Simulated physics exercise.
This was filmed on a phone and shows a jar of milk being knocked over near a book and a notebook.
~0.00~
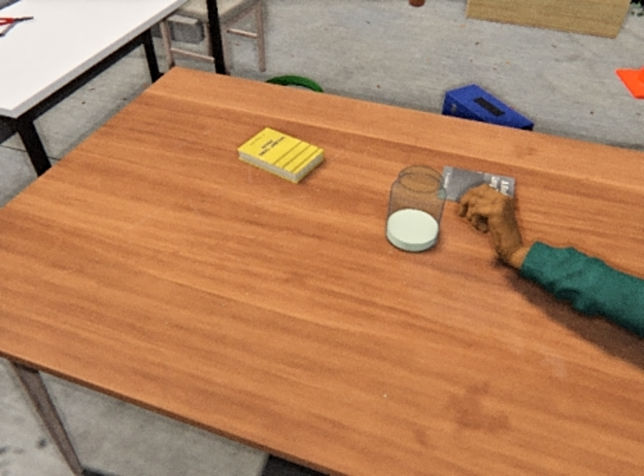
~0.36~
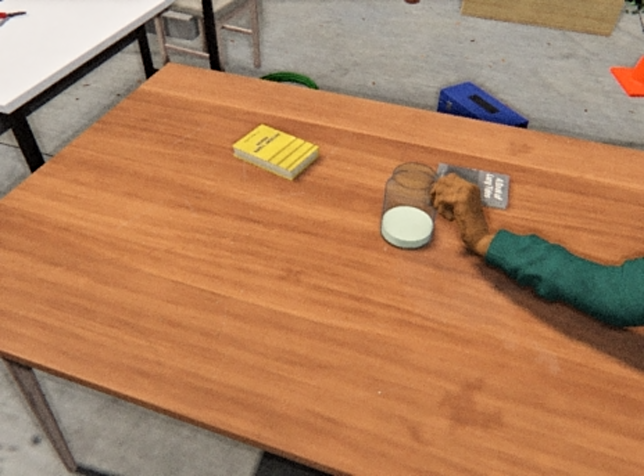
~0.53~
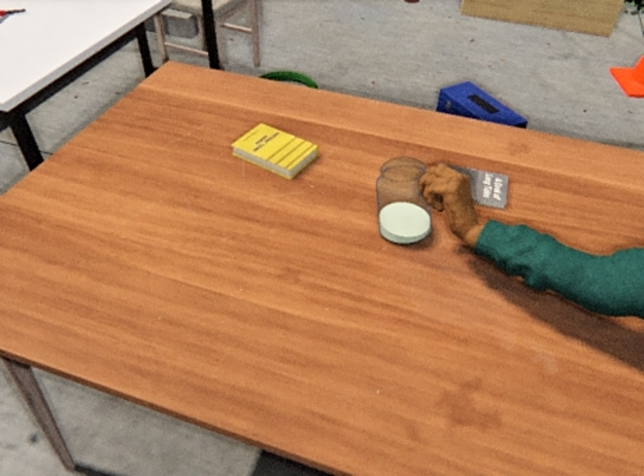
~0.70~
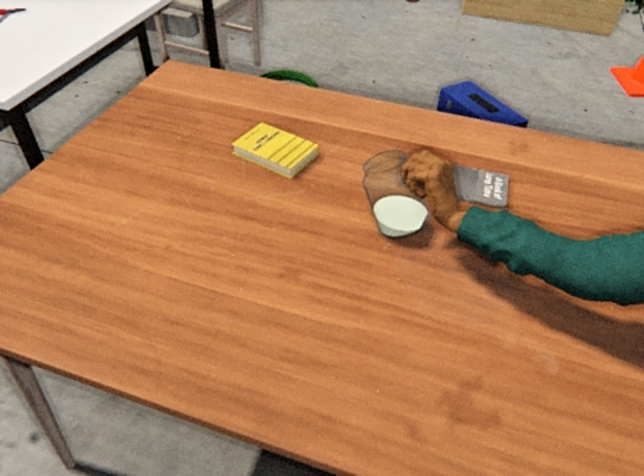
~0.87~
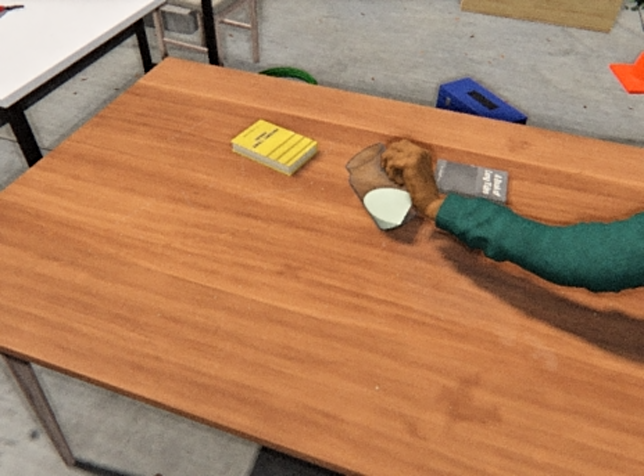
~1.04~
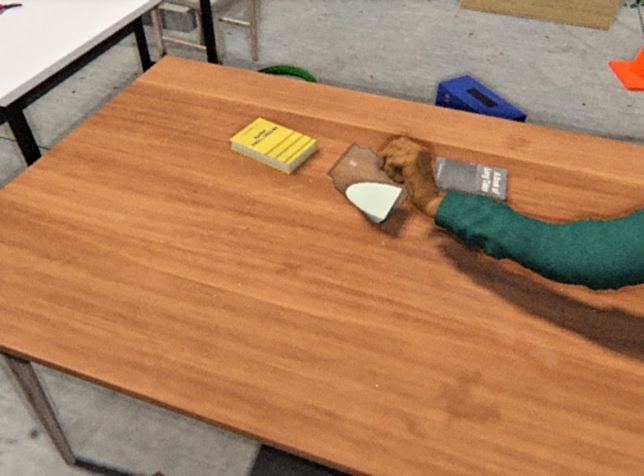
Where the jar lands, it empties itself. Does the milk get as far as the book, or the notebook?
You'll find the book is caught by the spill, and the notebook is missed by the spill.
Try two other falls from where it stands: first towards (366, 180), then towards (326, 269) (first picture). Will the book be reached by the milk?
Well, the first time it gets caught, while the second time it is left alone.
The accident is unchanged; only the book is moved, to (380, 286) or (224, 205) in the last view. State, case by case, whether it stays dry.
Case 1 - it is not touched; case 2 - it is touched.
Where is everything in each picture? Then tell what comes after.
In the first frame, it stands upright; jar (416, 207) nearly empty; book (280, 150); notebook (477, 186).
In the second frame, pushed off balance; jar nearly empty, surface at (407, 223).
In the third frame, pushed off balance; jar (404, 199) nearly empty; notebook (471, 183).
In the fourth frame, pushed off balance; jar (394, 192) tipped 25°; book (275, 145).
In the fifth frame, pushed off balance; jar (382, 185) tipped 40°.
In the sixth frame, it is falling; jar (367, 181) tipped 60°; book (273, 140); notebook (469, 177).
Around 1.6 s, the puddle covers about as much as a saucer; the book is soaking at its edge; the notebook is still dry.
Around 2.3 s, the puddle covers about as much as a plate; the book is soaking at its edge; the notebook is still dry.
Around 3.6 s, the puddle covers about as much as a plate; the book is soaking at its edge; the notebook is still dry.
